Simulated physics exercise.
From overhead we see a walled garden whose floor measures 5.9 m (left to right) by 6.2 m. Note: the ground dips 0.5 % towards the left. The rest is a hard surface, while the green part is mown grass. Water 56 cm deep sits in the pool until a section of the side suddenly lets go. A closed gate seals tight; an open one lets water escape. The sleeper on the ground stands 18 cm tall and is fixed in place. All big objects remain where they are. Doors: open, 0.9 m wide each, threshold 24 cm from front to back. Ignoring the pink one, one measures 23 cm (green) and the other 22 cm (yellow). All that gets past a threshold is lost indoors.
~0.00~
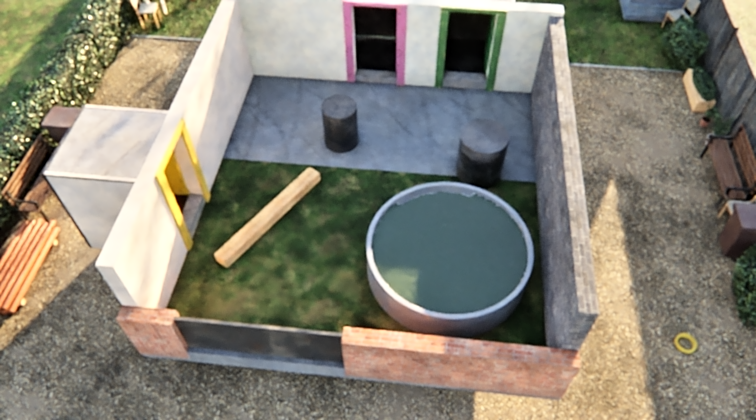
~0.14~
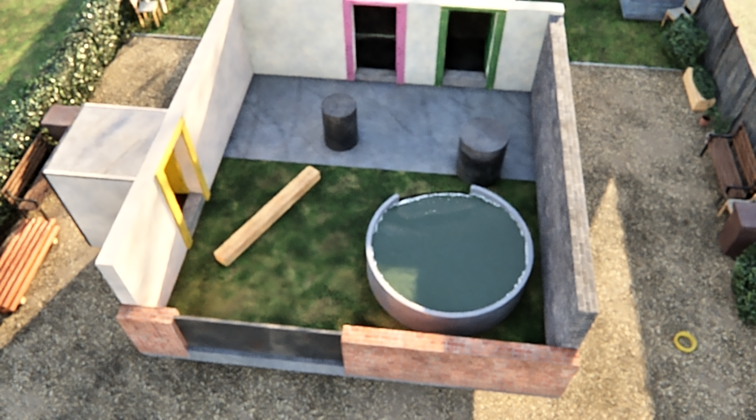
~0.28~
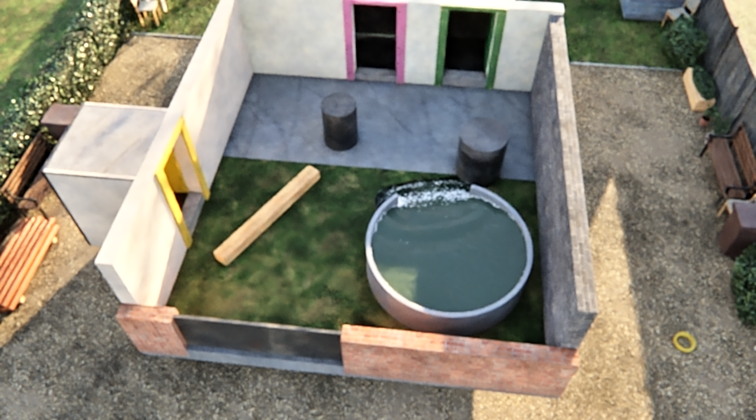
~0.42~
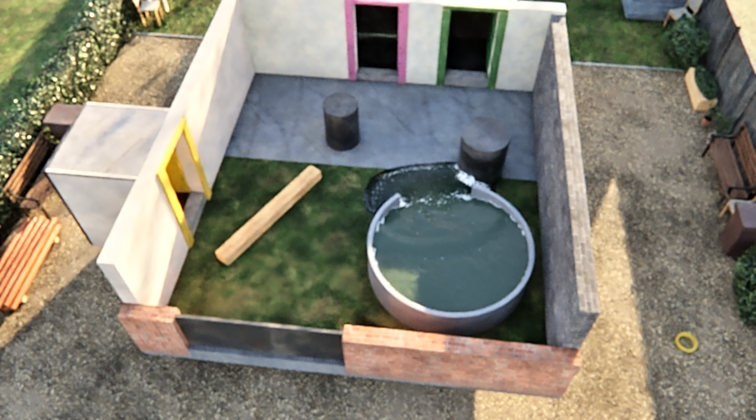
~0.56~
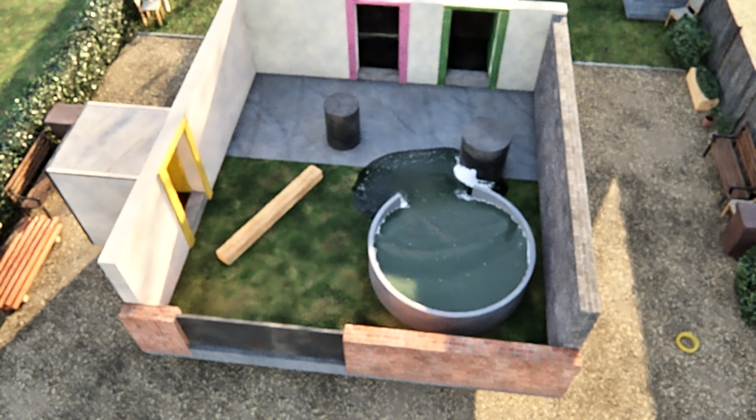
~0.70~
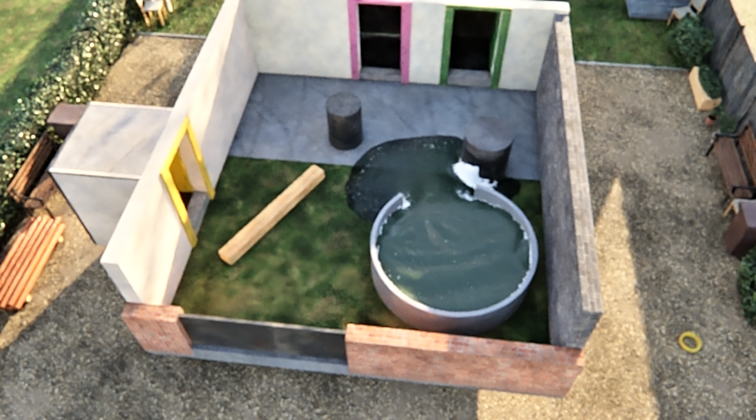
Walled garden from overhead, a round pool's far side opening and water pouring out, spreading across the grass and grey paving.
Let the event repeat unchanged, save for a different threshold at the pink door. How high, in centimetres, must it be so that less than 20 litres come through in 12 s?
It must be about 21 cm high.
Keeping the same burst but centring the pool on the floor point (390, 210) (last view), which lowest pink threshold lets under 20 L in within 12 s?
It should be around 27 cm high.
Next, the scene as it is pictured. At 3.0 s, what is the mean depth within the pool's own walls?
It averages close to 26 centimetres.
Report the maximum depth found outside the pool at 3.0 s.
Max depth: About 24 cm.
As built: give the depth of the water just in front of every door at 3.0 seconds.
Green 16, yellow 0, pink 24 cm.
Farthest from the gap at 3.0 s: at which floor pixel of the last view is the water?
The farthest wet point sits near (258, 74).
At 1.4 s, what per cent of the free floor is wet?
About 30 per cent.
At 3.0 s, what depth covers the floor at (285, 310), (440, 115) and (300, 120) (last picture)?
Respectively 0 cm, 5 cm and 1 cm.
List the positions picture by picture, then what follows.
In the first picture, still water, 56 cm deep, in the pool at (449, 248); the pink door at (375, 43) is dry.
In the second picture, the gap is on the far side, the front 0.3 m out at a hidden place; the back of the pool holds 56 cm.
In the third picture, water pours out on the far side and has run 0.6 m, to (463, 182); about 10 cm deep outside, 56 cm at the back.
In the fourth picture, water pours out on the far side and has run 1.0 m, to (393, 171); about 9 cm deep outside, 56 cm at the back.
In the fifth picture, the front is at (400, 155), 1.4 m from the gap on the far side; 2.7 m2 of floor is wet, 56 cm left at the back.
In the sixth picture, the gap is on the far side, the front 1.7 m out at (397, 143); the back of the pool holds 56 cm; 1.9 m in a straight line remain to the pink door at (380, 41).
After 1.4 s water covers 30 % of the floor, deepest (33 cm) near (464, 178); it has not reached the pink door.
After 3.0 s water covers 55 % of the floor, deepest (24 cm) near (366, 81); 24 cm at the pink door, 67 litres in over its 13 cm threshold.
After 12.0 s water covers 95 % of the floor, deepest (12 cm) near (249, 121); 8 cm at the pink door, 112 litres in over its 13 cm threshold.
At the pink door as built, the water arrived by 1.6 s and peaked near 27 cm at 2.4 s.
Run again over the same 12 s with other heights there, 37 litres in over 19 cm, 4 litres over 25.5 cm. The limit of 20 litres is kept from about 21 cm up.
